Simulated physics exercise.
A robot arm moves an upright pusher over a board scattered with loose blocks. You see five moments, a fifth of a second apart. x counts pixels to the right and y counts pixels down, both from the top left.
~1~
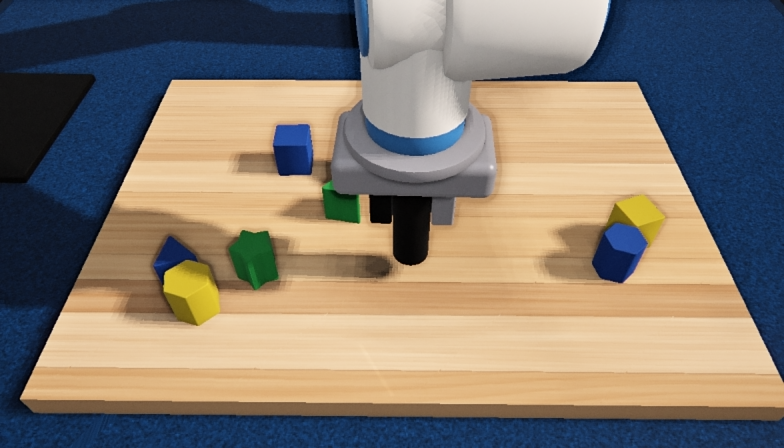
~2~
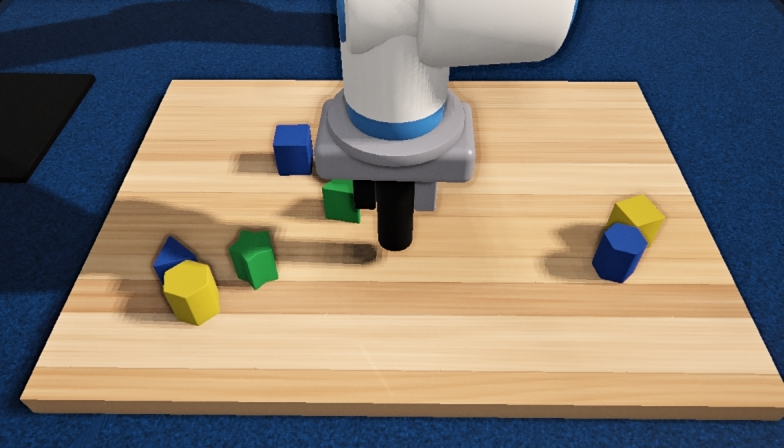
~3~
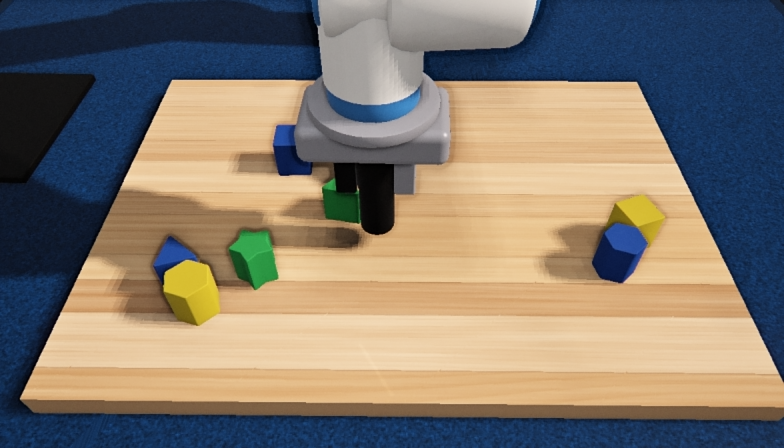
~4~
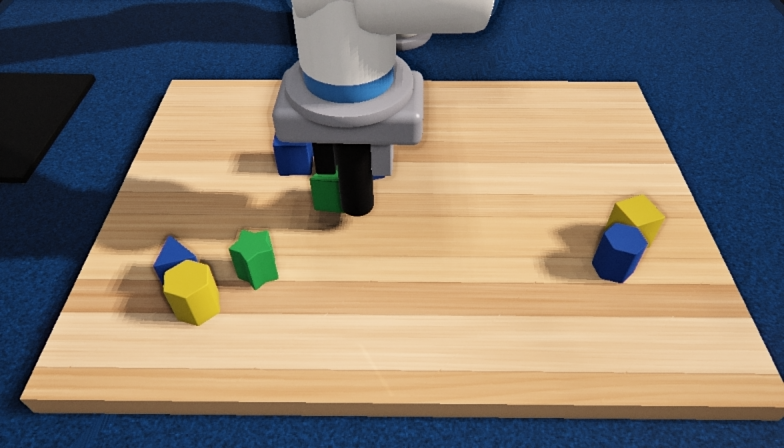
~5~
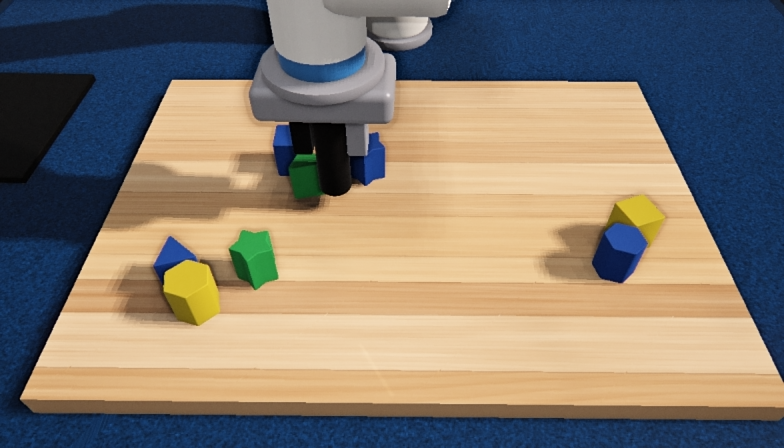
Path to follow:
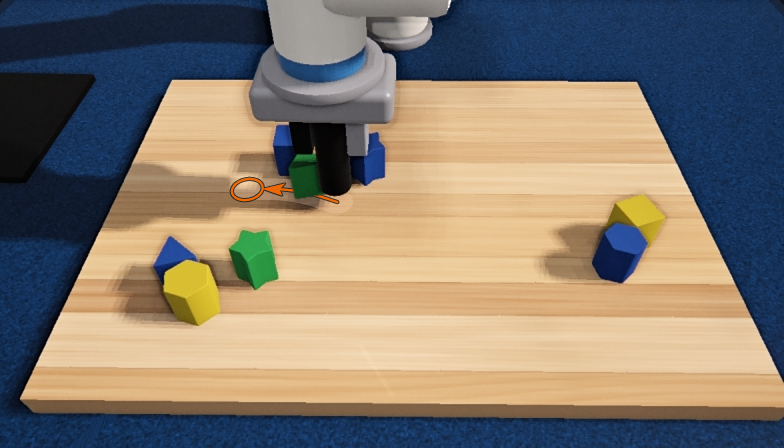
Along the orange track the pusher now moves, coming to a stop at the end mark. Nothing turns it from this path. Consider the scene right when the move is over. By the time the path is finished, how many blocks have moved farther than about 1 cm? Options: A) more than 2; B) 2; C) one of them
C.
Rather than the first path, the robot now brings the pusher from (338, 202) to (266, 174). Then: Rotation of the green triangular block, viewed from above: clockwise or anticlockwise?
From the top: Counterclockwise.
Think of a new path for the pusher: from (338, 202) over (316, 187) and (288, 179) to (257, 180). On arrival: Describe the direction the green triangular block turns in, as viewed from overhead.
Verdict: Counterclockwise.
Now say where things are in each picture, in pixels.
In the first picture, pusher's lower end (410, 252); blue square block (291, 134); green triangular block hidden; blue star-shaped block hidden.
In the second picture, pusher (395, 239); blocks still.
In the third picture, pusher (378, 223); blocks still.
In the fourth picture, pusher (358, 205); green triangular block partly hidden.
In the fifth picture, pusher (336, 186); blue square block partly hidden; green triangular block (306, 159); blue star-shaped block partly hidden.
Drawn move, from (338, 202) via (294, 191), ending at (247, 189).
The first path, step by step. One third of the way, pusher (306, 177); blue square block (290, 133); green triangular block (285, 151), turned 45° anticlockwise.
Two thirds of the way, pusher (274, 173); blue square block (289, 131), turned 15° clockwise; green triangular block (257, 145), turned 20° anticlockwise.
At the end, pusher (243, 173); blue square block (289, 131), turned 15° clockwise; green triangular block (246, 141); blue star-shaped block still.
